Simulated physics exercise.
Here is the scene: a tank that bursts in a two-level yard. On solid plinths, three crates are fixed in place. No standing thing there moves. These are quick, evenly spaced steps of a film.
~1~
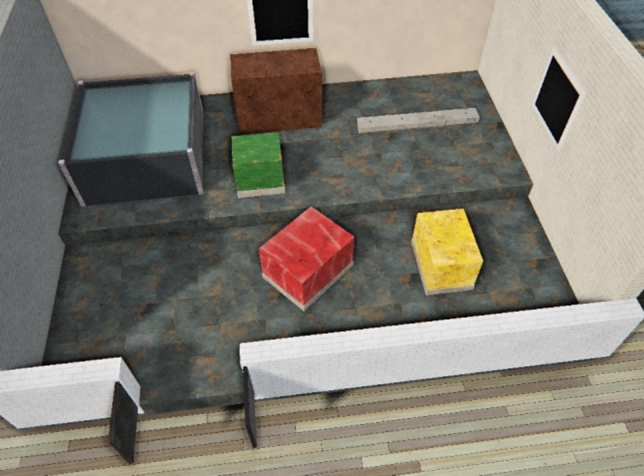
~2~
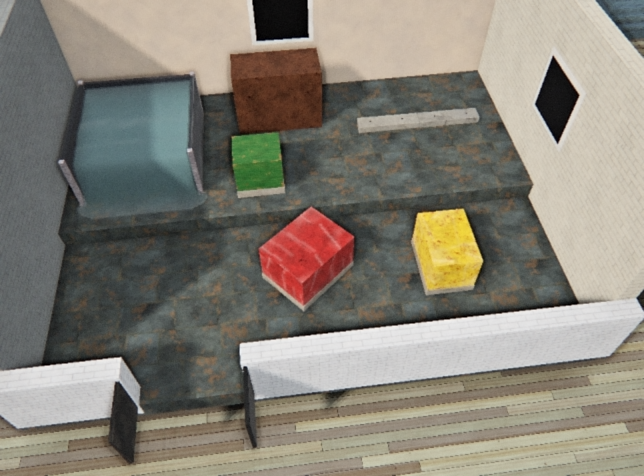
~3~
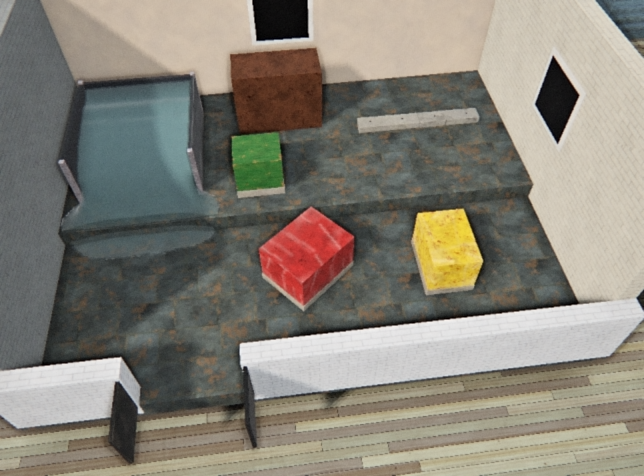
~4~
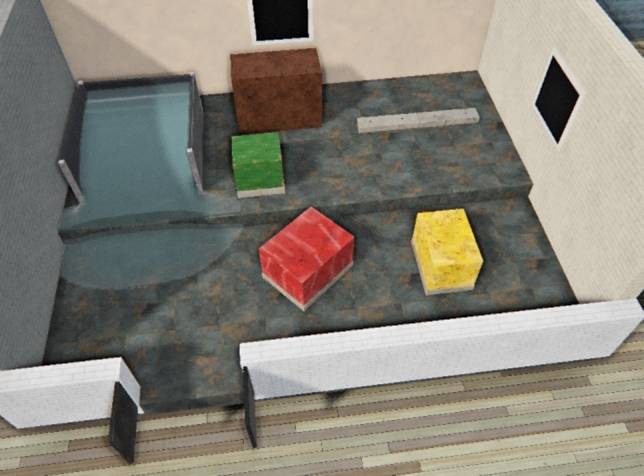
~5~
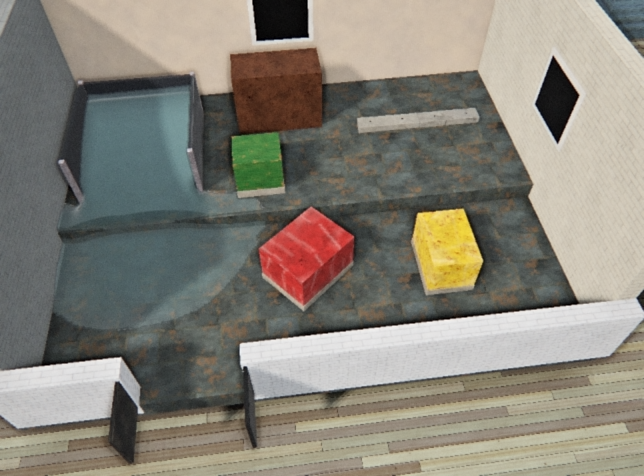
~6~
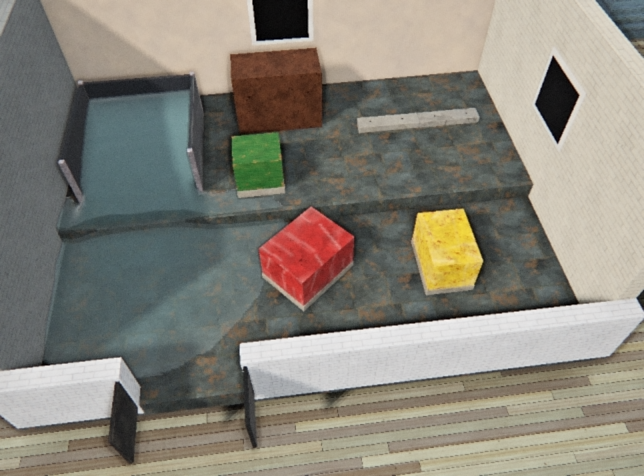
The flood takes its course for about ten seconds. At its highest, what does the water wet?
In the end the green crate will come out dry; the red crate will come out wet; the yellow crate will come out wet.
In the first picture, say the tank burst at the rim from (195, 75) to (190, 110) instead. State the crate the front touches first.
My pick is the one in green.
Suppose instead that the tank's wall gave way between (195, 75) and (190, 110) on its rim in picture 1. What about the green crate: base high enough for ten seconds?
Looking at it, the green crate gets overtopped.
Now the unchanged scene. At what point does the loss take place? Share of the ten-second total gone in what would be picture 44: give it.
My figure: 80 percent.
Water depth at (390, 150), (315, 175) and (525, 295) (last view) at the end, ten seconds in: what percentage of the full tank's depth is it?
Respectively 0, 0 and 10 per cent.
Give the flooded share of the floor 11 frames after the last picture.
Estimate: Near 35 %.
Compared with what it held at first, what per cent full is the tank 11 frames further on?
About 22 per cent.
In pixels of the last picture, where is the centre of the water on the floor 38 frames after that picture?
I would point to (260, 282).
A moment on, water covers 30 % of the floor; the green crate water round its plinth, the red crate water round its plinth, the yellow crate not reached.
Next, water covers 35 % of the floor; the green crate water round its plinth, the red crate water round its plinth, the yellow crate not reached.
Then, water covers 45 % of the floor; the green crate water round its plinth, the red crate water round its plinth, the yellow crate water round its plinth.
Later, water covers 50 % of the floor; the green crate water round its plinth, the red crate water round its plinth, the yellow crate water round its plinth.
In the end, water covers 50 % of the floor; the green crate stayed above the water, the red crate was topped, the yellow crate was topped.
